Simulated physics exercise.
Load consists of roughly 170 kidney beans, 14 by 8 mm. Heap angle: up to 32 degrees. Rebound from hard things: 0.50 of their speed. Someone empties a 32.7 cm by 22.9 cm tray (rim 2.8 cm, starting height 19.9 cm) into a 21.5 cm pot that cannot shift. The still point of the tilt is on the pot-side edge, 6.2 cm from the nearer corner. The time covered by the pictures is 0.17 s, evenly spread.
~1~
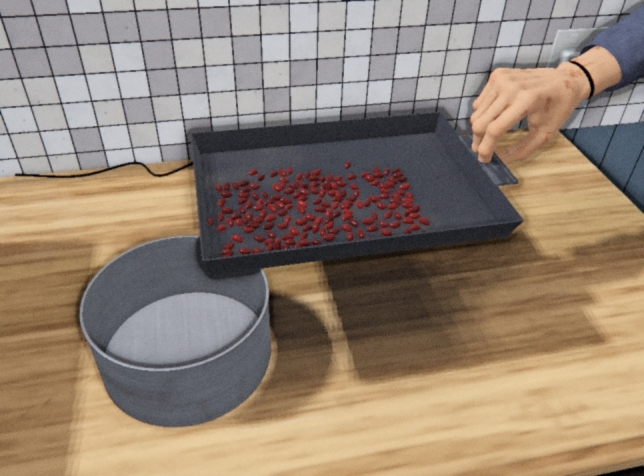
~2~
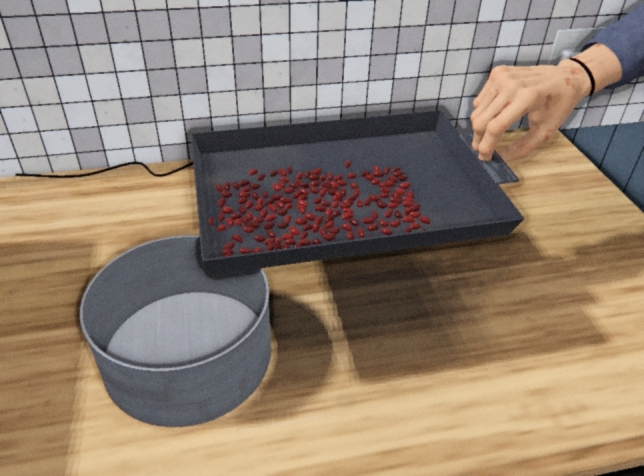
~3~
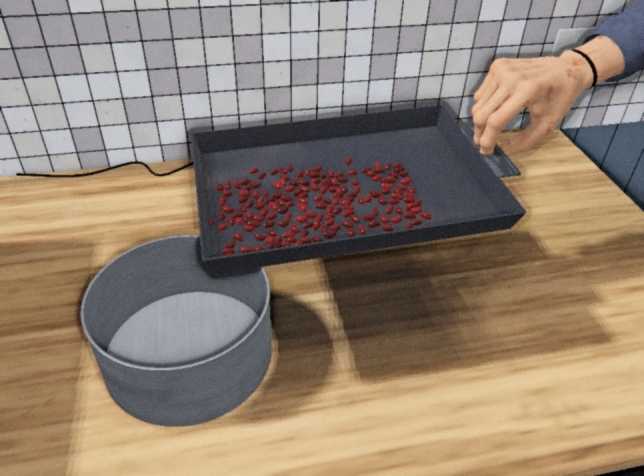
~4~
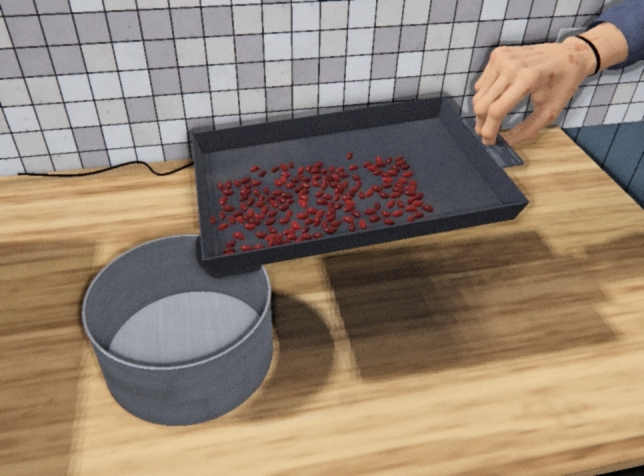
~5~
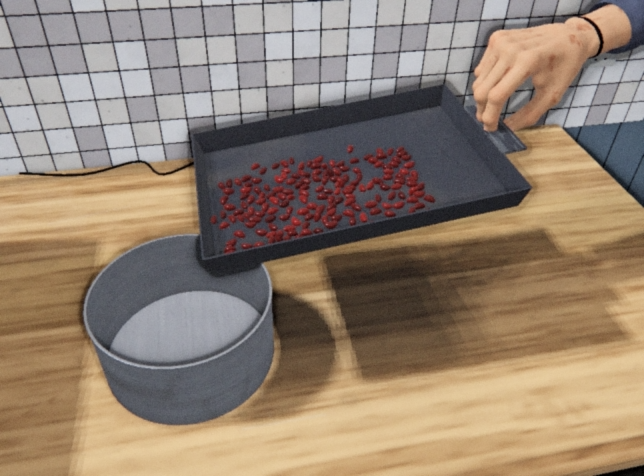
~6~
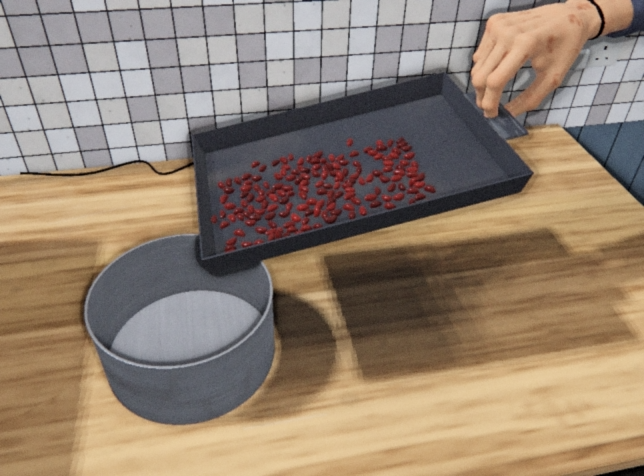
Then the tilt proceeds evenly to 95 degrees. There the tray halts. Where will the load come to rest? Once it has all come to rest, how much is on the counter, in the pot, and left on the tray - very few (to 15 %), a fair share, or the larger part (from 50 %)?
After it settles. Counter - a fair share, pot - the larger part, tray - very few.
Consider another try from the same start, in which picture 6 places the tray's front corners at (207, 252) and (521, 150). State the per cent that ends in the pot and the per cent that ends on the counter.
Pot 70; counter 30.
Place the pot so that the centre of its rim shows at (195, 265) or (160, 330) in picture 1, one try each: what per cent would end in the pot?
That gives roughly 85 per cent and then 55 per cent.
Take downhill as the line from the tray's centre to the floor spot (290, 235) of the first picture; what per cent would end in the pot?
My best guess is some 85 per cent.
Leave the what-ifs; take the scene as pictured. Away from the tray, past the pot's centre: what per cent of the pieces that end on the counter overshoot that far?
Roughly 60 percent of the spill.
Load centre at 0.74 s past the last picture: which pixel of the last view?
(198, 211) or thereabouts.
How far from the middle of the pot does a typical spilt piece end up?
I'd say around 22 centimetres.
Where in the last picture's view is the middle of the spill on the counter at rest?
I'd put it near (169, 254).
Then, 0.44 s after the last picture, tilt 51 degrees; the tray holds 100 %, the pot 0 %.
Then, 0.74 s after the last picture, tilt 78 degrees; the tray holds 75 %, the pot 10 %.
Then, 1.13 s after the last picture, tilt 95 degrees; the tray holds 15 %, the pot 55 %.
In the end, counter 20 %, pot 80 %, tray 0 %.
